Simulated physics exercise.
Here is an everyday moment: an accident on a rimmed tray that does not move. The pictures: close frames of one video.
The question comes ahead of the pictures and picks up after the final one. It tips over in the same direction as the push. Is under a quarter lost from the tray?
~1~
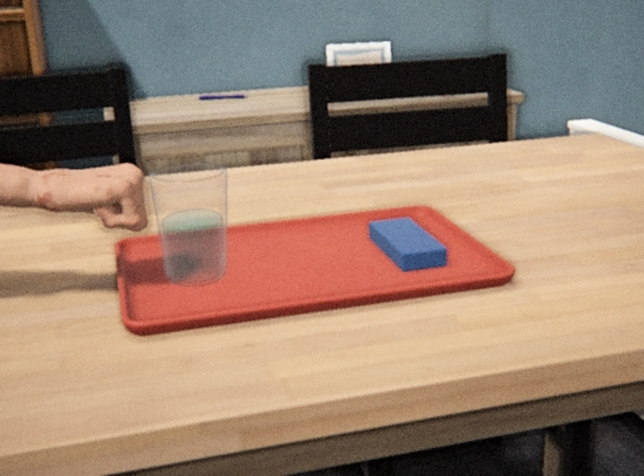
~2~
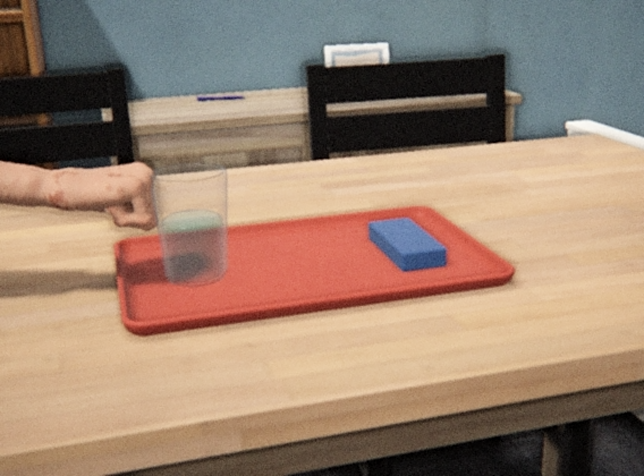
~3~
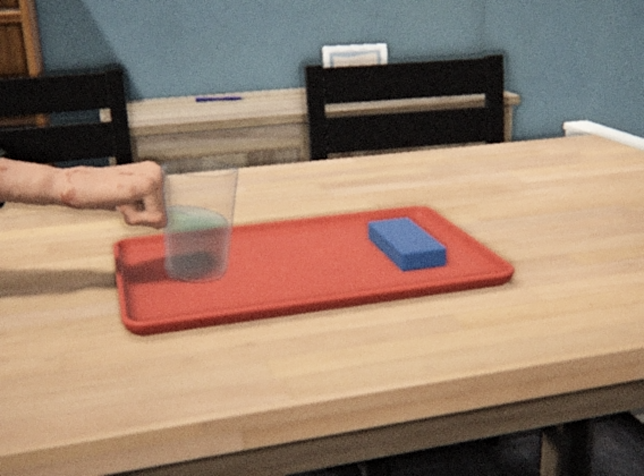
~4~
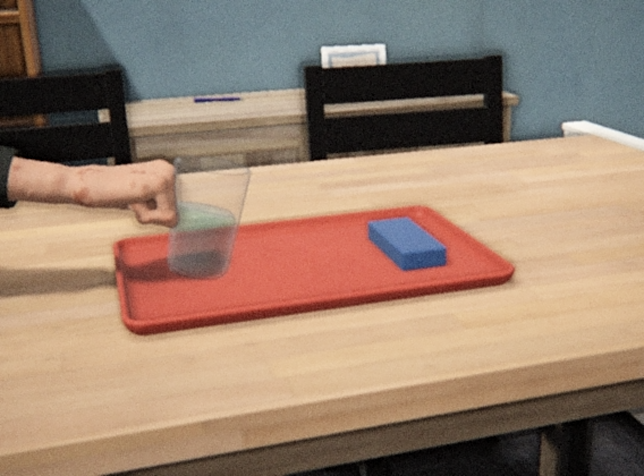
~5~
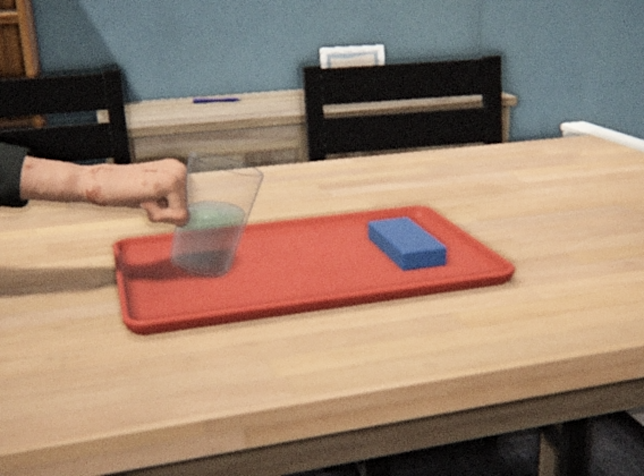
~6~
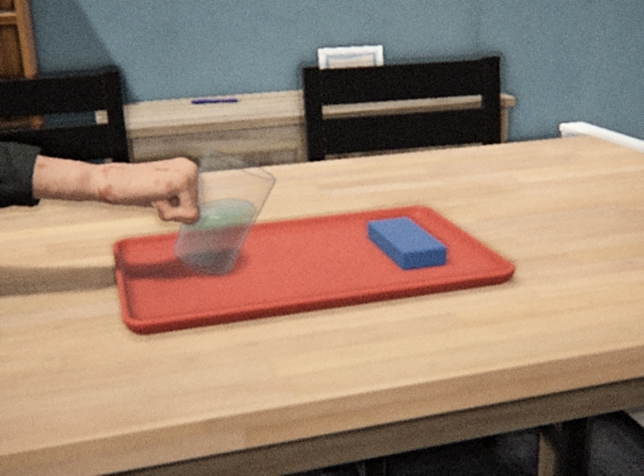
Yes - I expect it to slosh a quarter or less off the tray.
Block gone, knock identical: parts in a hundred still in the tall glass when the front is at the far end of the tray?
About 50 per cent.
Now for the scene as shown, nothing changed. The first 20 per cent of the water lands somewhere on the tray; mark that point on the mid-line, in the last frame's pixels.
About (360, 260).
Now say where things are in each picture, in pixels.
In the first picture, tilt 0°; right rim (224, 170); surface from (161, 220) to (222, 214); the tray's far rim is at (467, 236); a block is fixed to the tray further along.
In the second picture, tilt 0°; right rim (224, 170); surface from (161, 220) to (221, 214).
In the third picture, tilt 6°; right rim (236, 170); surface from (166, 207) to (225, 215).
In the fourth picture, tilt 13°; right rim (248, 172); surface from (175, 201) to (235, 213).
In the fifth picture, tilt 19°; right rim (261, 174); surface from (182, 208) to (244, 207).
In the sixth picture, tilt 26°; right rim (273, 179); surface from (185, 218) to (254, 202).
A moment on, the tall glass is falling and 100 per cent is in the glass, 0 on the tray and 0 above or beyond its rim.
Next, the tall glass lies on its side and 85 per cent is in the glass, 7 on the tray and 7 above or beyond its rim.
Then the tall glass lies on its side and 42 per cent is in the glass, 33 on the tray and 24 above or beyond its rim.
Later the tall glass lies on its side and 22 per cent is in the glass, 64 on the tray and 14 above or beyond its rim.
At rest 88 per cent is held by tray and glass, 12 is off the tray.
